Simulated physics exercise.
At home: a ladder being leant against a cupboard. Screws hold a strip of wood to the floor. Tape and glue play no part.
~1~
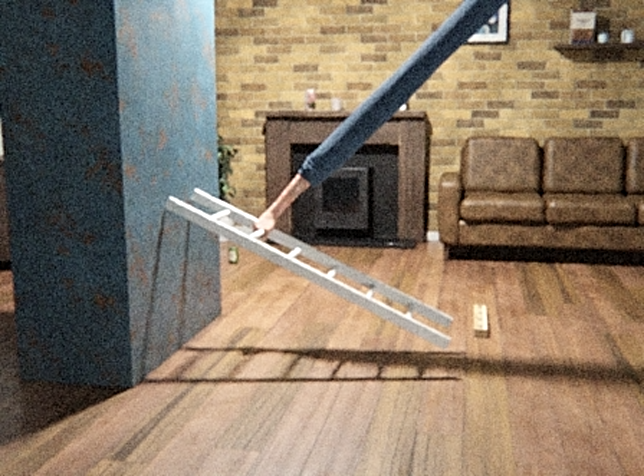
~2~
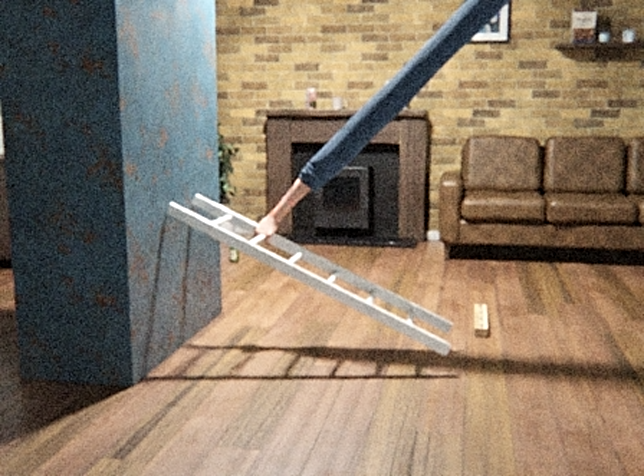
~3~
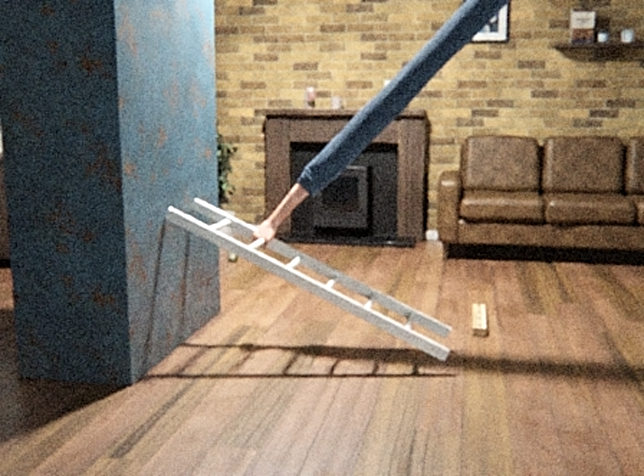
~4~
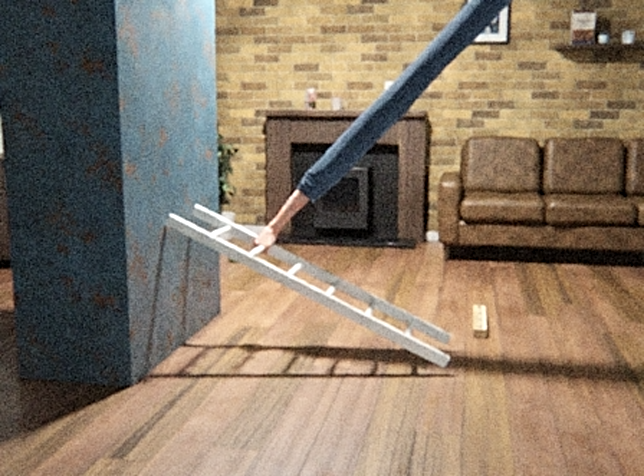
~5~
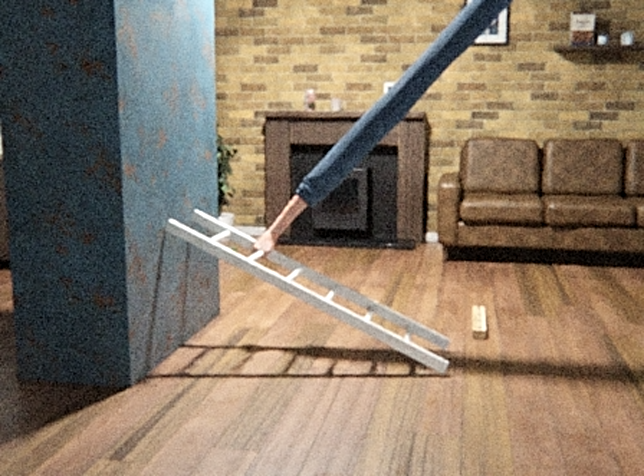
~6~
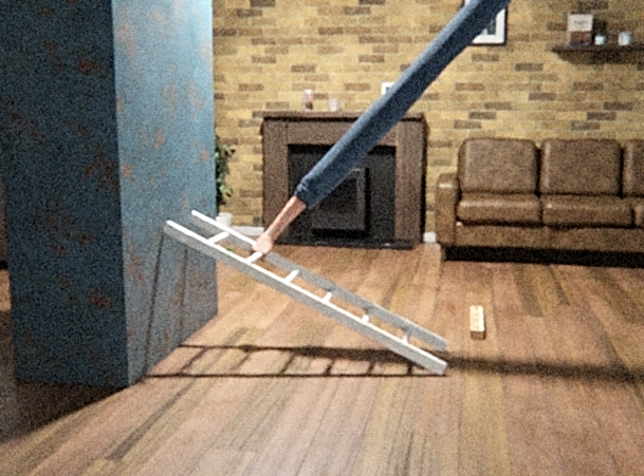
An arm in a blue sleeve reaches down from the upper right into a wood-floored living room, seen from a fixed, slightly raised viewpoint. Its hand grips a slanting white ladder beside a tall blue cupboard on the left, with a small pale wooden strip, dark fireplace, brown leather sofa and yellow brick wall beyond. The hand lowers the ladder slightly, keeping hold of it throughout.
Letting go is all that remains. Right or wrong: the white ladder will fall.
Right.
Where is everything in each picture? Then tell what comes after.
Still on the way; white ladder (313, 264); batten (480, 321), in the first frame.
Still on the way; white ladder (313, 270); batten (481, 320), in the second frame.
Still on the way; white ladder (312, 275); batten (479, 319), in the third frame.
Still on the way; white ladder (312, 281); batten (480, 321), in the fourth frame.
Still on the way; white ladder (311, 286); batten (479, 322), in the fifth frame.
In place, still held; white ladder (309, 288); batten (477, 322), in the sixth frame.
Then, 0.22 s later than the last frame, white ladder tilted by 7° near (315, 305).
Then, 0.30 s later than the last frame, white ladder tilted by 15° near (321, 325).
Then, 0.38 s later than the last frame, white ladder tilted by 25° near (325, 350).
When it is over, the white ladder gives way at the feet, near (325, 349).
